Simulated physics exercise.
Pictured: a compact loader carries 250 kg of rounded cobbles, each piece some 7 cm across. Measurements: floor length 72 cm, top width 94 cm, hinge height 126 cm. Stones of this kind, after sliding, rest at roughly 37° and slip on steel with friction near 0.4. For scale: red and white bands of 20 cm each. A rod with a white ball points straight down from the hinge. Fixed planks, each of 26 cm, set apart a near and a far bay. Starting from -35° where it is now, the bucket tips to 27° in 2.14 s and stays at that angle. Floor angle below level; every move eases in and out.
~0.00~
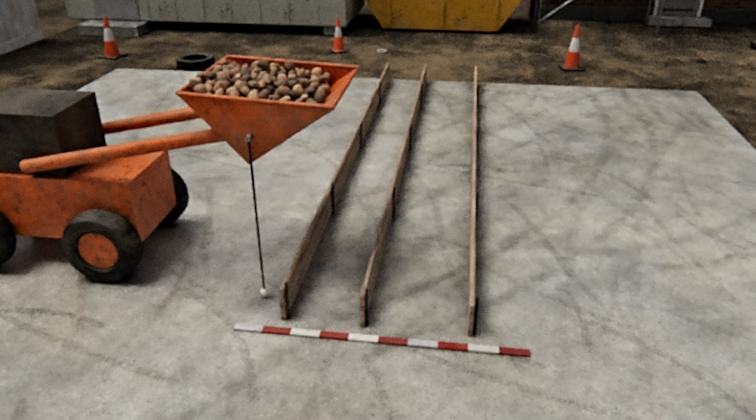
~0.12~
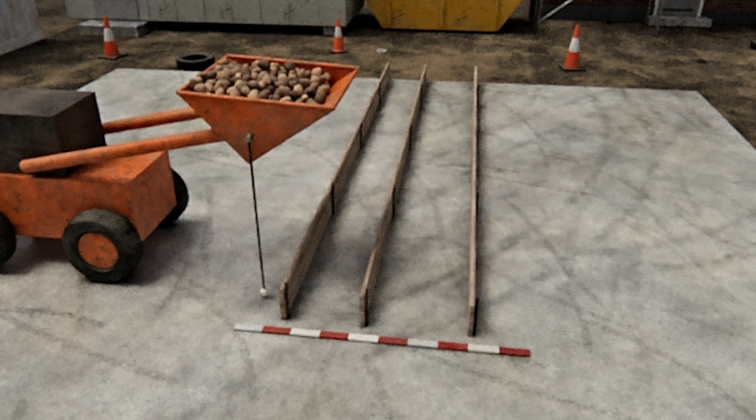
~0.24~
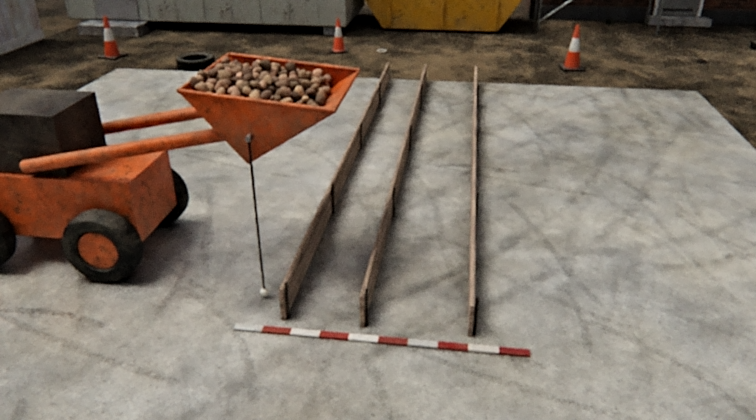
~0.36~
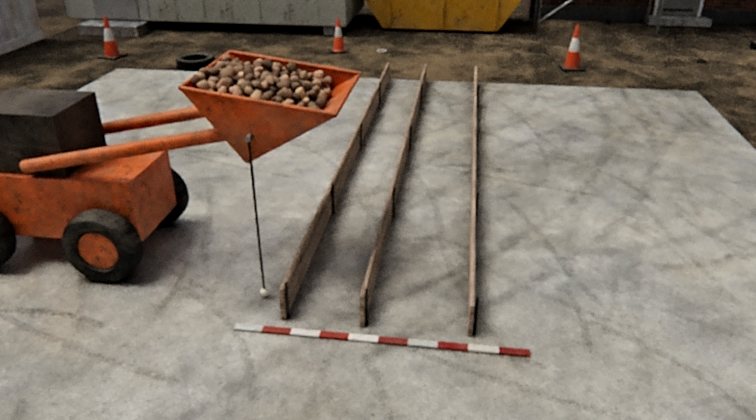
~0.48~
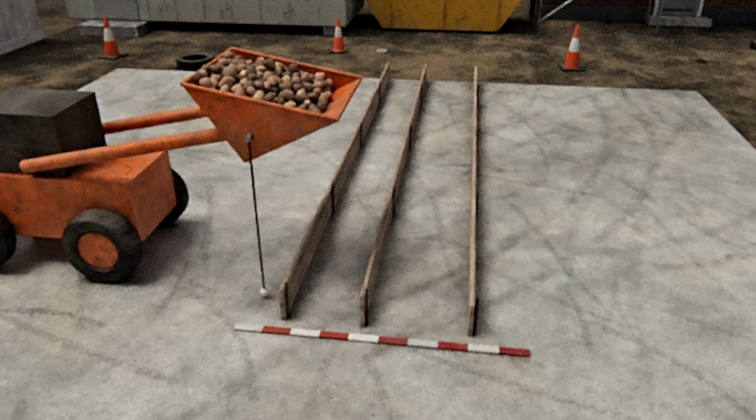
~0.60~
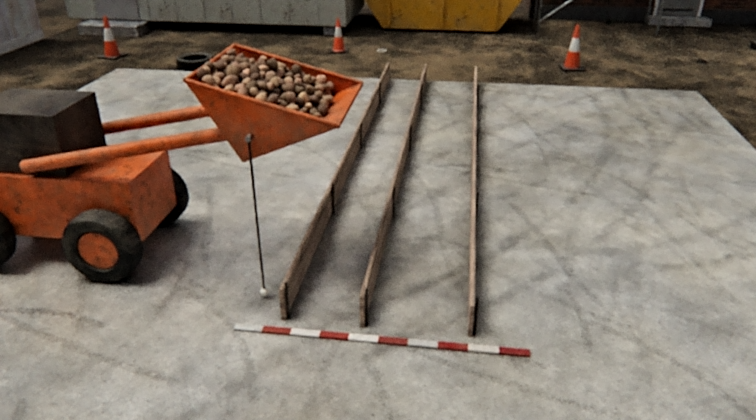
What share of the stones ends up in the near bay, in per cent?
About 25 per cent.
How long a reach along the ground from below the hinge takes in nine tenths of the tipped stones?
About 140 cm.
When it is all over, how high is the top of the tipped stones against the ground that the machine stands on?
Top of heap: Approx. 26 cm above the machine's ground.
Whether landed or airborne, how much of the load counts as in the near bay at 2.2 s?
Close to 30 per cent at that time.
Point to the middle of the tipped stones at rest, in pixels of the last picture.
Look at roughly (408, 263).
After 1.6 s the floor is at 17°; 99 % in the bucket, 1 % in the near bay; the foremost stones are at (349, 142).
After 2.2 s the floor is at 27°; 44 % in the bucket, 31 % in the near bay, 25 % in the far bay; the foremost stones are at (441, 266).
After 2.6 s the floor is at 27°; 17 % in the bucket, 32 % in the near bay, 51 % in the far bay; the foremost stones are at (464, 275).
After 5.0 s the floor is at 27°; 0 % in the bucket, 24 % in the near bay, 76 % in the far bay; the foremost stones are at (465, 279).
